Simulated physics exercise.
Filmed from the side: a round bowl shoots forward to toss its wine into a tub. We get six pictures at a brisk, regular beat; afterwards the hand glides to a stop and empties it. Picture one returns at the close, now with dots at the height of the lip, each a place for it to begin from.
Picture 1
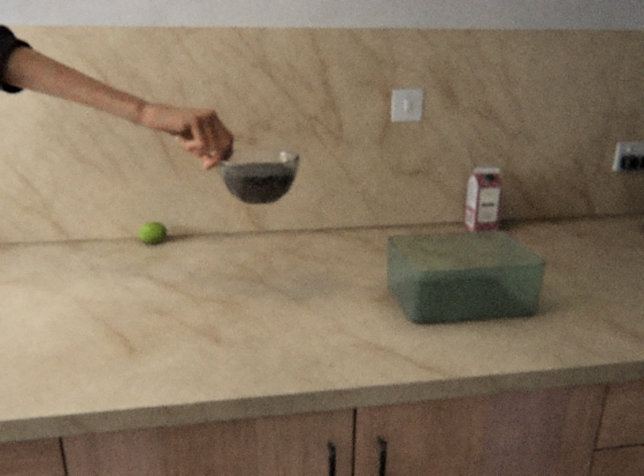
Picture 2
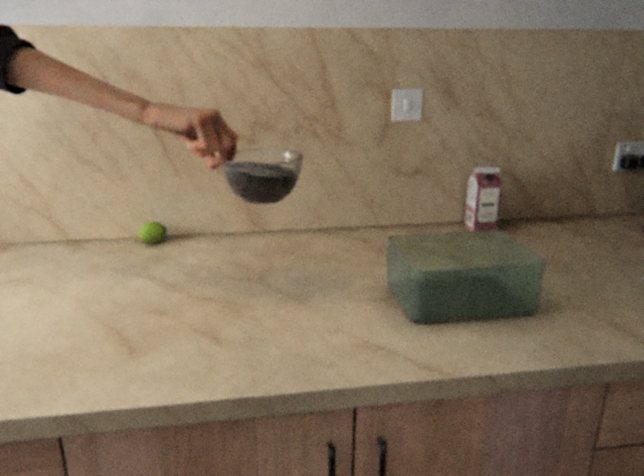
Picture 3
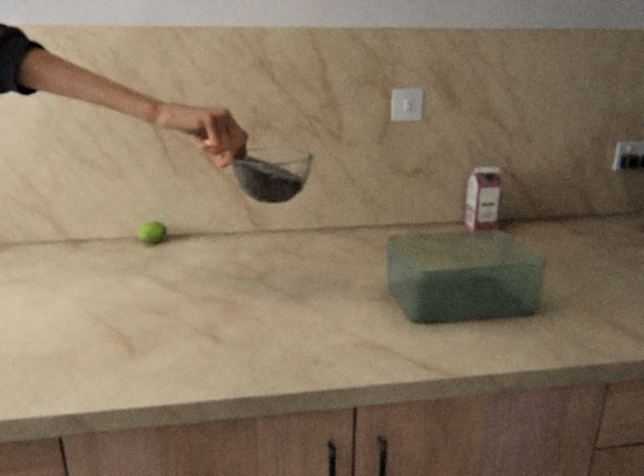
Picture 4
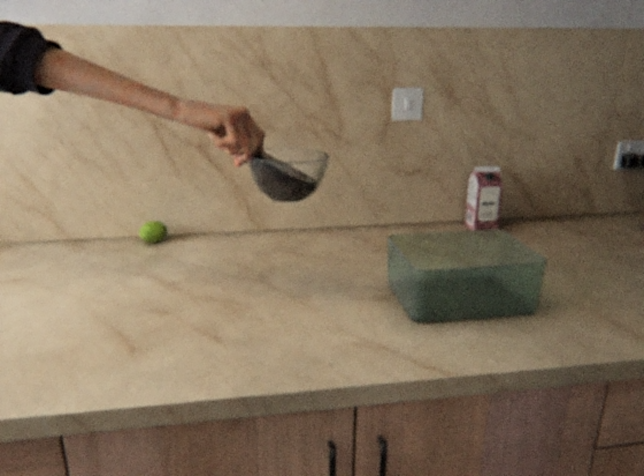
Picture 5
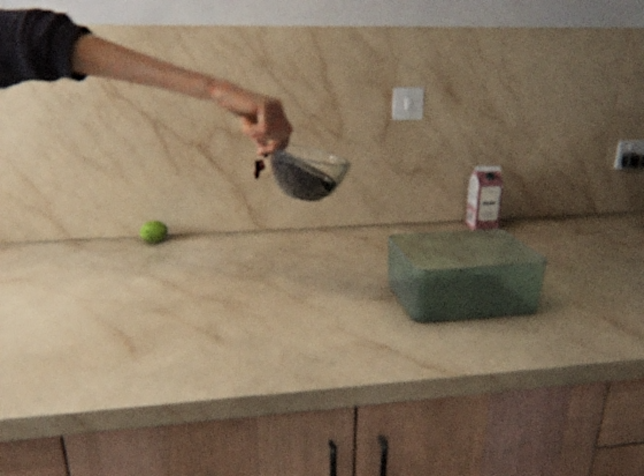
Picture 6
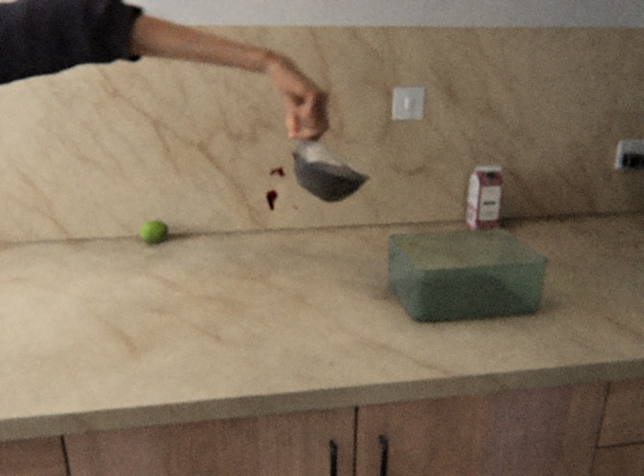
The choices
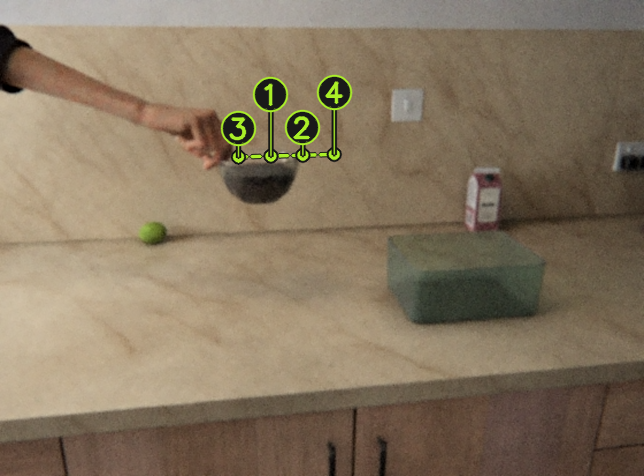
We see a hand holding a round bowl of dark wine above a counter with a green tub at right; the arm swings the bowl rightward, tipping it forward as dark drops leave its left side and trail behind.
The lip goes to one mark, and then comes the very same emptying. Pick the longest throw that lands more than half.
That is place 1.
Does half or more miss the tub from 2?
No, not at all.
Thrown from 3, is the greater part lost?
Yes, it does.
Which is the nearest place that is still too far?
Here it is place 3.
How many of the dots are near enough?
Three.
On the marked copy, 1 at (270, 156); 2 at (302, 155); 3 at (238, 156); 4 at (334, 154).
For place 1, about 64 % lands in the tub, 22 % falls short and 13 % goes beside or beyond.
For place 2, about 73 % lands in the tub, 6 % falls short and 21 % goes beside or beyond.
For place 3, about 25 % lands in the tub, 69 % falls short and 6 % goes beside or beyond.
For place 4, about 80 % lands in the tub, 10 % falls short and 10 % goes beside or beyond.
